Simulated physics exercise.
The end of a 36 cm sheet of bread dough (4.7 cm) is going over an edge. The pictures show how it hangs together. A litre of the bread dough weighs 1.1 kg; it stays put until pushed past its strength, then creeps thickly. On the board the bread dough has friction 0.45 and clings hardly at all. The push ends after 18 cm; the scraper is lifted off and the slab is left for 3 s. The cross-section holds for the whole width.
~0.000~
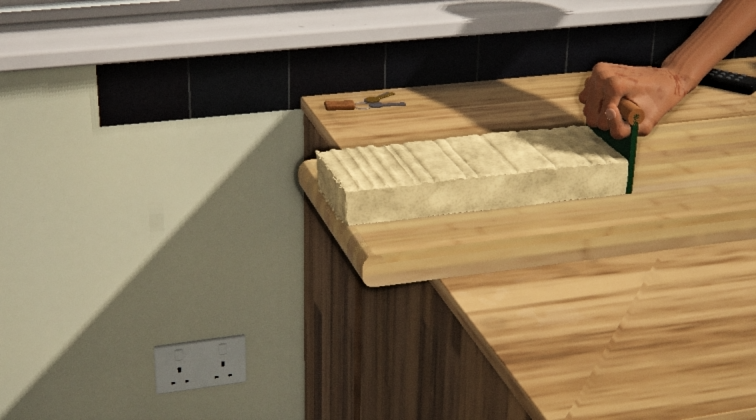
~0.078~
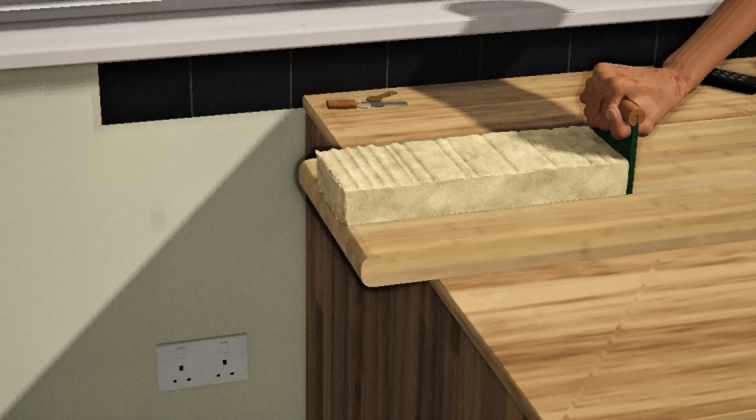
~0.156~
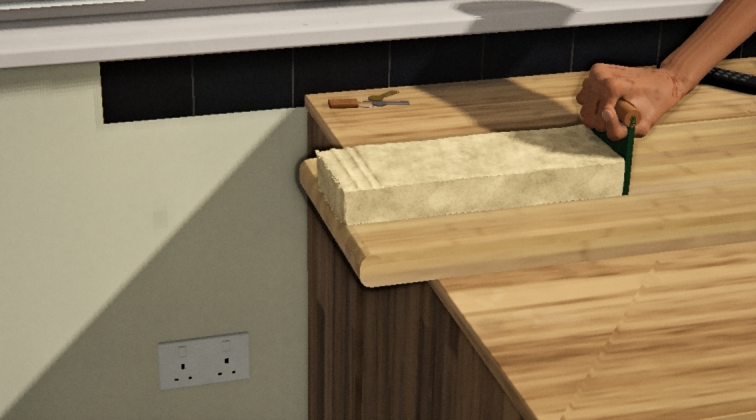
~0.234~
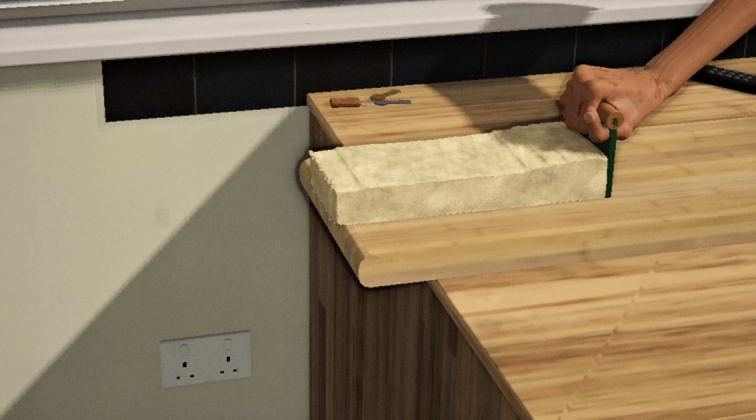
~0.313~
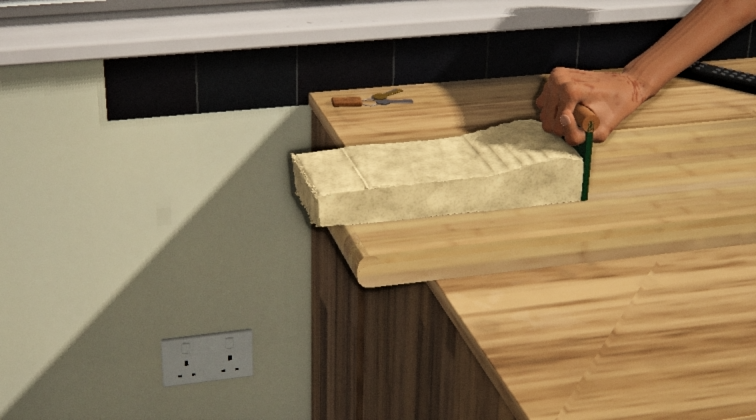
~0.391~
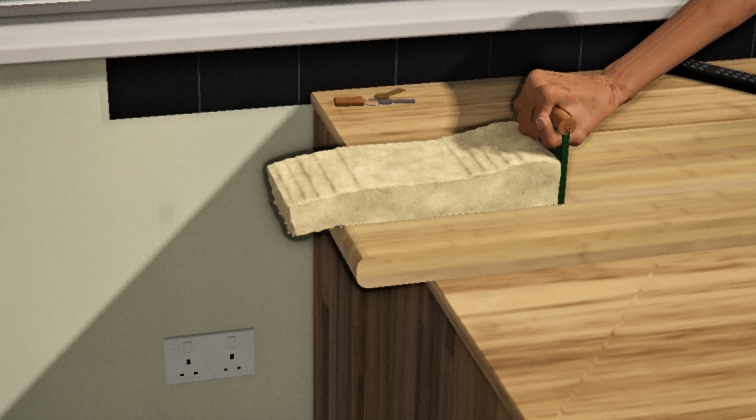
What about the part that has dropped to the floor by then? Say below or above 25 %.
The result is above 25 %.
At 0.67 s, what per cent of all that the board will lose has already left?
Some 100 per cent.
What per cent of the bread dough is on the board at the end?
Roughly 55 % on the board.
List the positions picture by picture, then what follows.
In the first frame, foot of the scraper at (626, 194), not yet moved; foremost bit of the bread dough at (344, 209).
In the second frame, foot of the scraper at (626, 195), not yet moved; foremost bit of the bread dough at (344, 209).
In the third frame, foot of the scraper at (623, 196), moved 5 mm; foremost bit of the bread dough at (343, 207).
In the fourth frame, foot of the scraper at (605, 198), moved 2.9 cm; foremost bit of the bread dough at (336, 208), 2 % of it past the edge, in one piece.
In the fifth frame, foot of the scraper at (581, 201), moved 6.0 cm; foremost bit of the bread dough at (317, 202), 8 % of it past the edge, in one piece.
In the sixth frame, foot of the scraper at (558, 205), moved 9.0 cm; foremost bit of the bread dough at (289, 213), 16 % of it past the edge, in one piece.
After 0.67 s, 56 % lies on the board and 0 % has fallen.
After 1.01 s, 55 % lies on the board and 37 % has fallen.
After 1.35 s, 55 % lies on the board and 37 % has fallen.
After 1.68 s, 55 % lies on the board and 37 % has fallen.
After 3.68 s, 55 % lies on the board and 37 % has fallen.
